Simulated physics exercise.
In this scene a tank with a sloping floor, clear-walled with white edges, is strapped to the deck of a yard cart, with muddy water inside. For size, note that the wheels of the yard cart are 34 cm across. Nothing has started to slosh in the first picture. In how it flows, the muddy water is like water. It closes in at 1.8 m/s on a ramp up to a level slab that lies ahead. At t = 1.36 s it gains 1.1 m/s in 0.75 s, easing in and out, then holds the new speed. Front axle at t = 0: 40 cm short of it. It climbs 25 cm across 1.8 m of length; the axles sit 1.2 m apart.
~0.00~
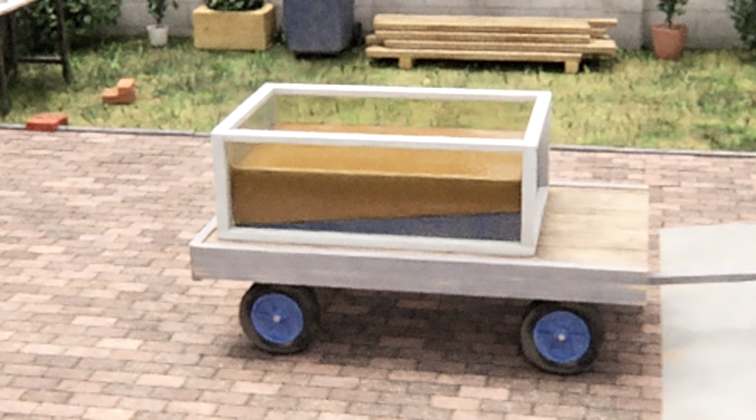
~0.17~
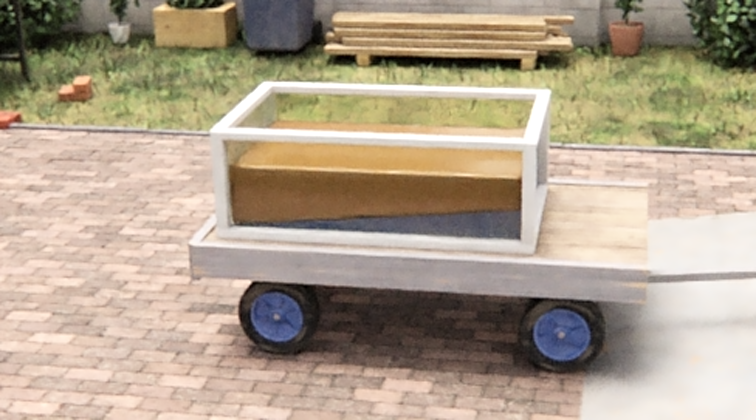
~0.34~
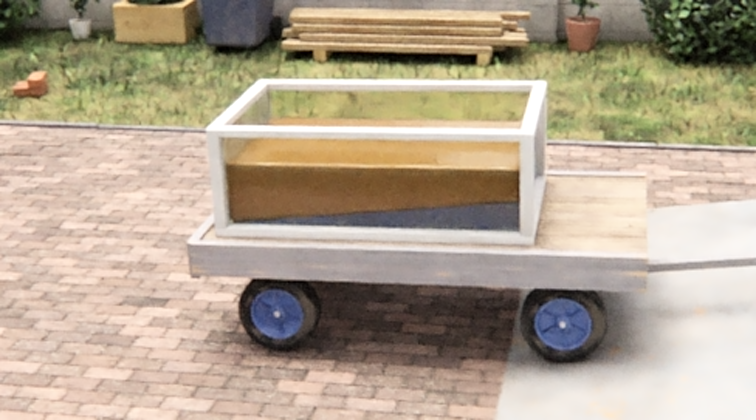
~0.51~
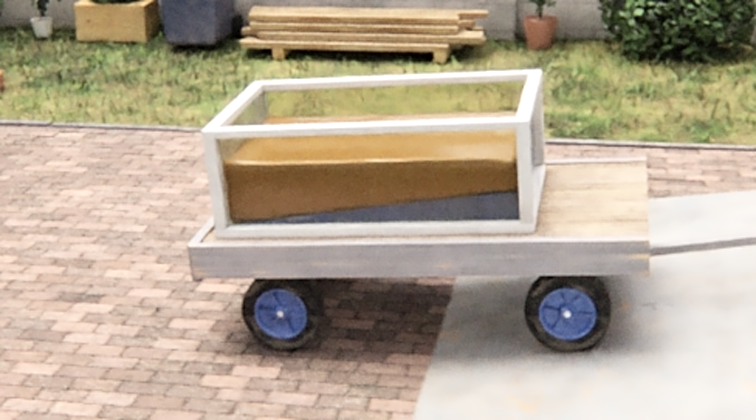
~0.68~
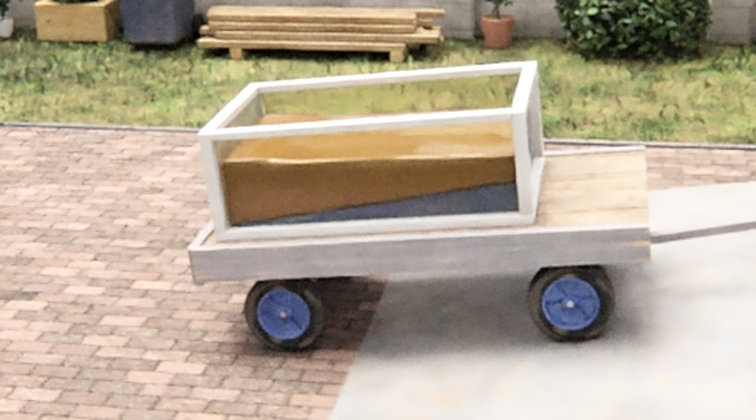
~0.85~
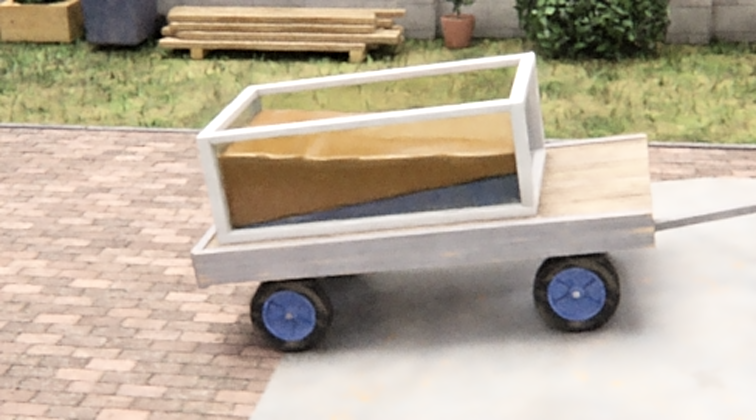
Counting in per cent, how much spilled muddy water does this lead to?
Some 0 per cent goes overboard.
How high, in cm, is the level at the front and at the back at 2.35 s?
About 22 cm in front, about 28 cm behind.
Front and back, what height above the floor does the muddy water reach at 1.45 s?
I'd say some 14 centimetres in front and some 38 centimetres behind.
By 1.45 s front 14 cm, middle 28 cm, back 38 cm above the lowest part of the floor; no loss so far.
By 2.35 s front 22 cm, middle 29 cm, back 27 cm above the lowest part of the floor; no loss so far.
By 3.25 s front 28 cm, middle 32 cm, back 18 cm above the lowest part of the floor; no loss so far.
By 5.68 s there is no loss.
